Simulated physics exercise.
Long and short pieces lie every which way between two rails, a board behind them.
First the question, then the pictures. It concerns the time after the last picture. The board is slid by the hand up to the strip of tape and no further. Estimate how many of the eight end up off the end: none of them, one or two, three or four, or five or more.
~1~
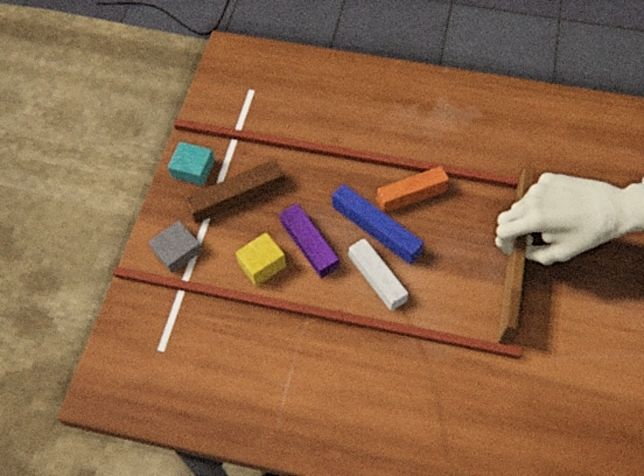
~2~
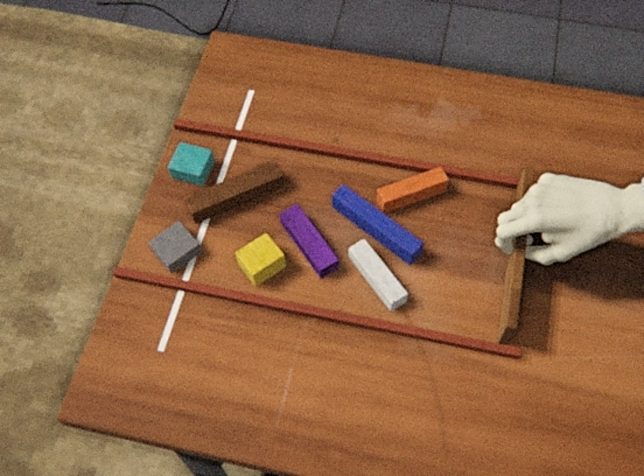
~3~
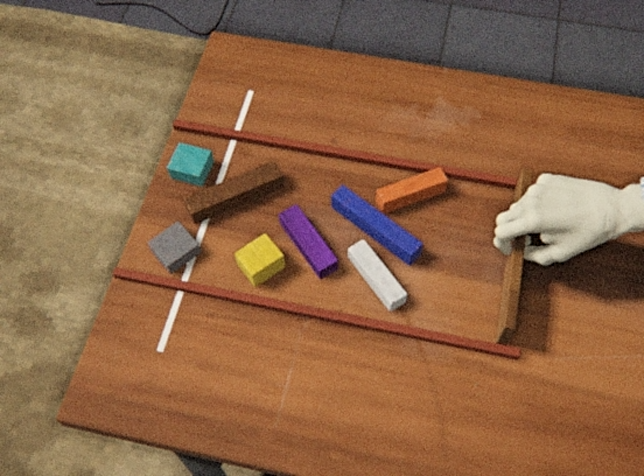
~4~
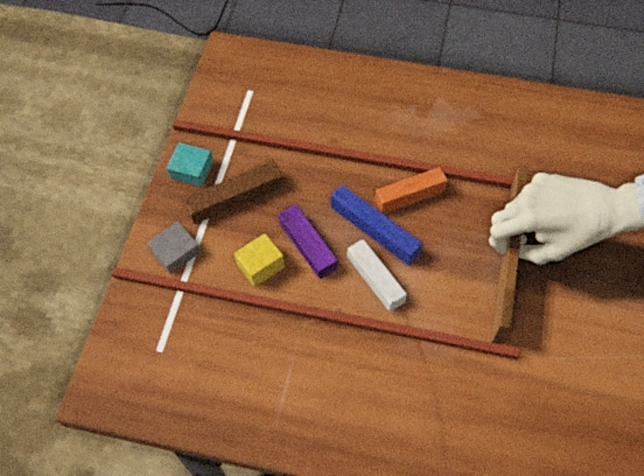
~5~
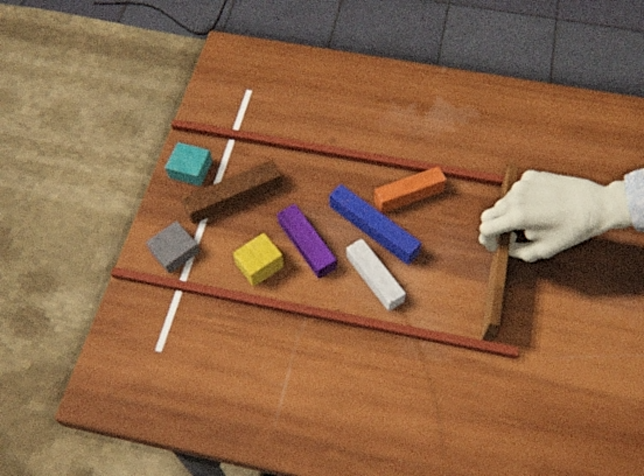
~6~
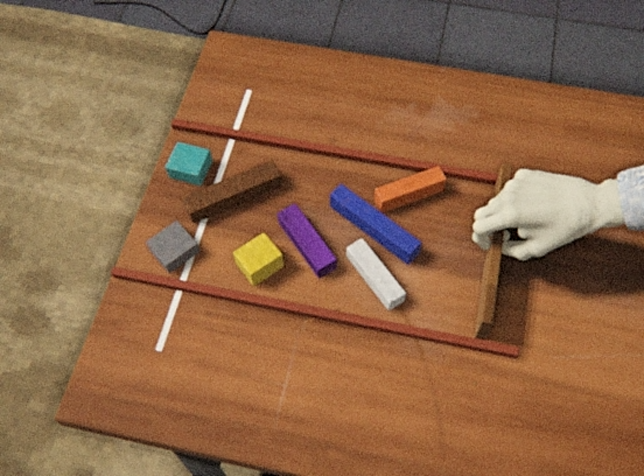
Three or four.
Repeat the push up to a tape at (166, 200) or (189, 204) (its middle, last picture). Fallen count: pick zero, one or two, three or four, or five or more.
First tape: 5 or more; second tape: Either three or four.
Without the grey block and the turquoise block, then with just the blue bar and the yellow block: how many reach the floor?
The first try gives 1, the second gives 0.
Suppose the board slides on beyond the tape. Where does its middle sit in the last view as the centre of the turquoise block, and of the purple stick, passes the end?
Roughly at (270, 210) and roughly at (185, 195).
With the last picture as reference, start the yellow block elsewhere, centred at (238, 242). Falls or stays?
From that start it hangs on.
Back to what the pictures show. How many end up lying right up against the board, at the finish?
3 in contact.
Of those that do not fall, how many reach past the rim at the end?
The answer comes to 3.
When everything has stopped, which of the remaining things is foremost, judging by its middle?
The yellow block.
A little later, none off yet; turquoise block at rest near (189, 164); grey block at rest near (173, 247); brown bar at rest near (233, 192).
Next, none off yet; turquoise block at rest near (189, 164); grey block at rest near (173, 247); brown bar shifted a little near (220, 181).
Later still, none off yet; turquoise block tilted well over near (147, 157); grey block shifted about its own width near (151, 228); brown bar shifted about its own width near (161, 161).
When it is over, the number that fall off is three or four; down, brown bar, grey block and turquoise block.
